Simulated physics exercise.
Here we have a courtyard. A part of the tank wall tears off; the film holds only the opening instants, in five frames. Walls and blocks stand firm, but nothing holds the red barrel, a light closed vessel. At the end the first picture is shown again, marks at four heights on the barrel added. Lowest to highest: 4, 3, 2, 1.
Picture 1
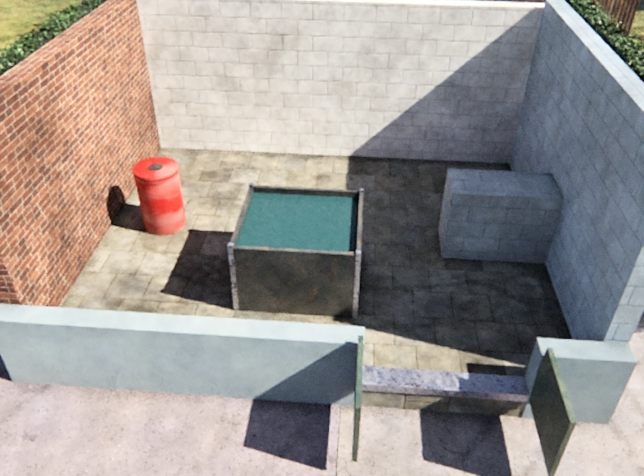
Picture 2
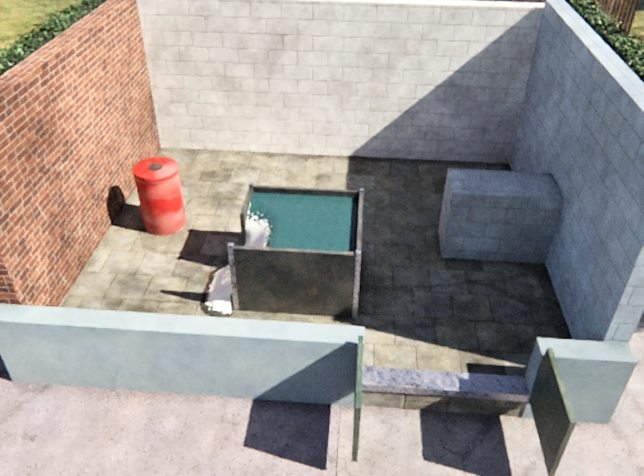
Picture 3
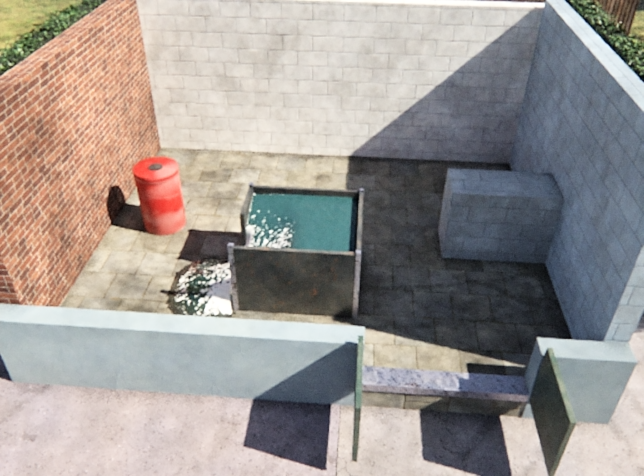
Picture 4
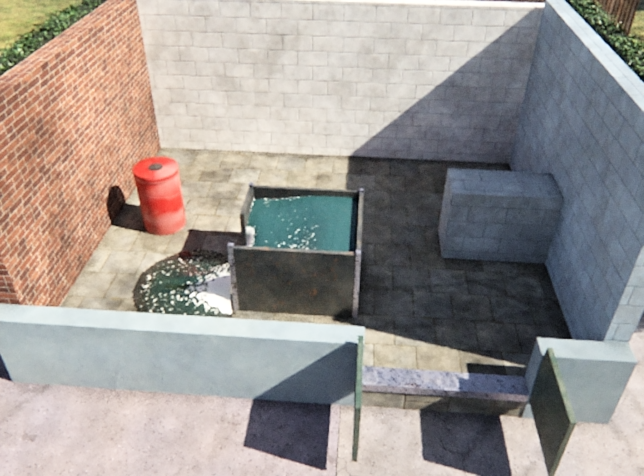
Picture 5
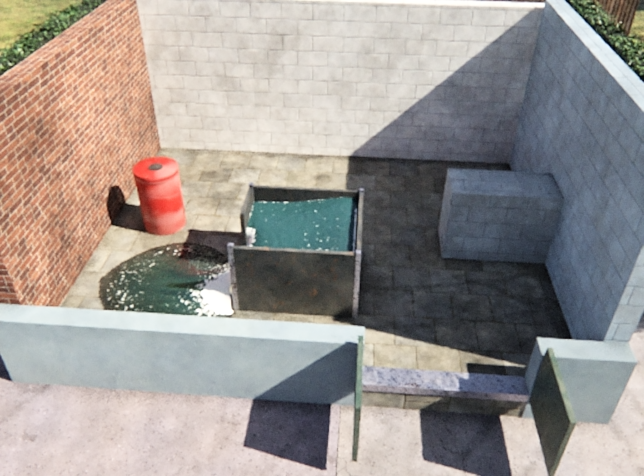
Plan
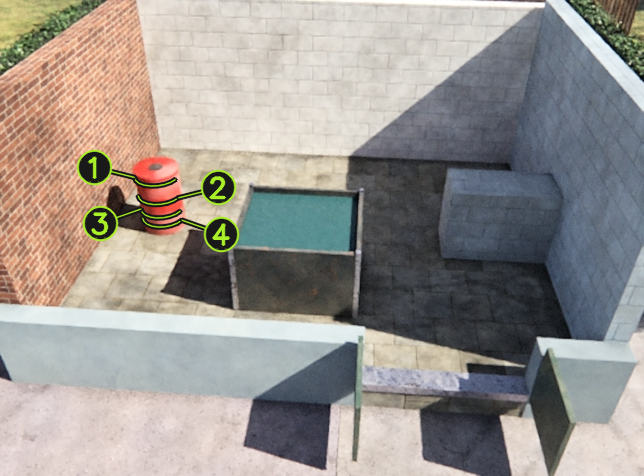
A courtyard holds a full tank as water pours from its left side and spreads leftward.
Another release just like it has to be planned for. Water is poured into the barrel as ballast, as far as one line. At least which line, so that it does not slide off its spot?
That is level 3.
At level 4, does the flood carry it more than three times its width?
No.
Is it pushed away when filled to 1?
No, that is safe.
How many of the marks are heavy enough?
Three of the four.
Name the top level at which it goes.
4.
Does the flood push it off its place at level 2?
No, that is safe.
On the marked copy, 1 at (150, 185); 2 at (153, 204); 3 at (156, 217); 4 at (158, 227); from the bottom up 4, 3, 2, 1.
Choosing 1, it does not move.
Choosing 2, it does not move.
Choosing 3, it shifts by a finger or two and stays.
Choosing 4, it is pushed about its own width away.
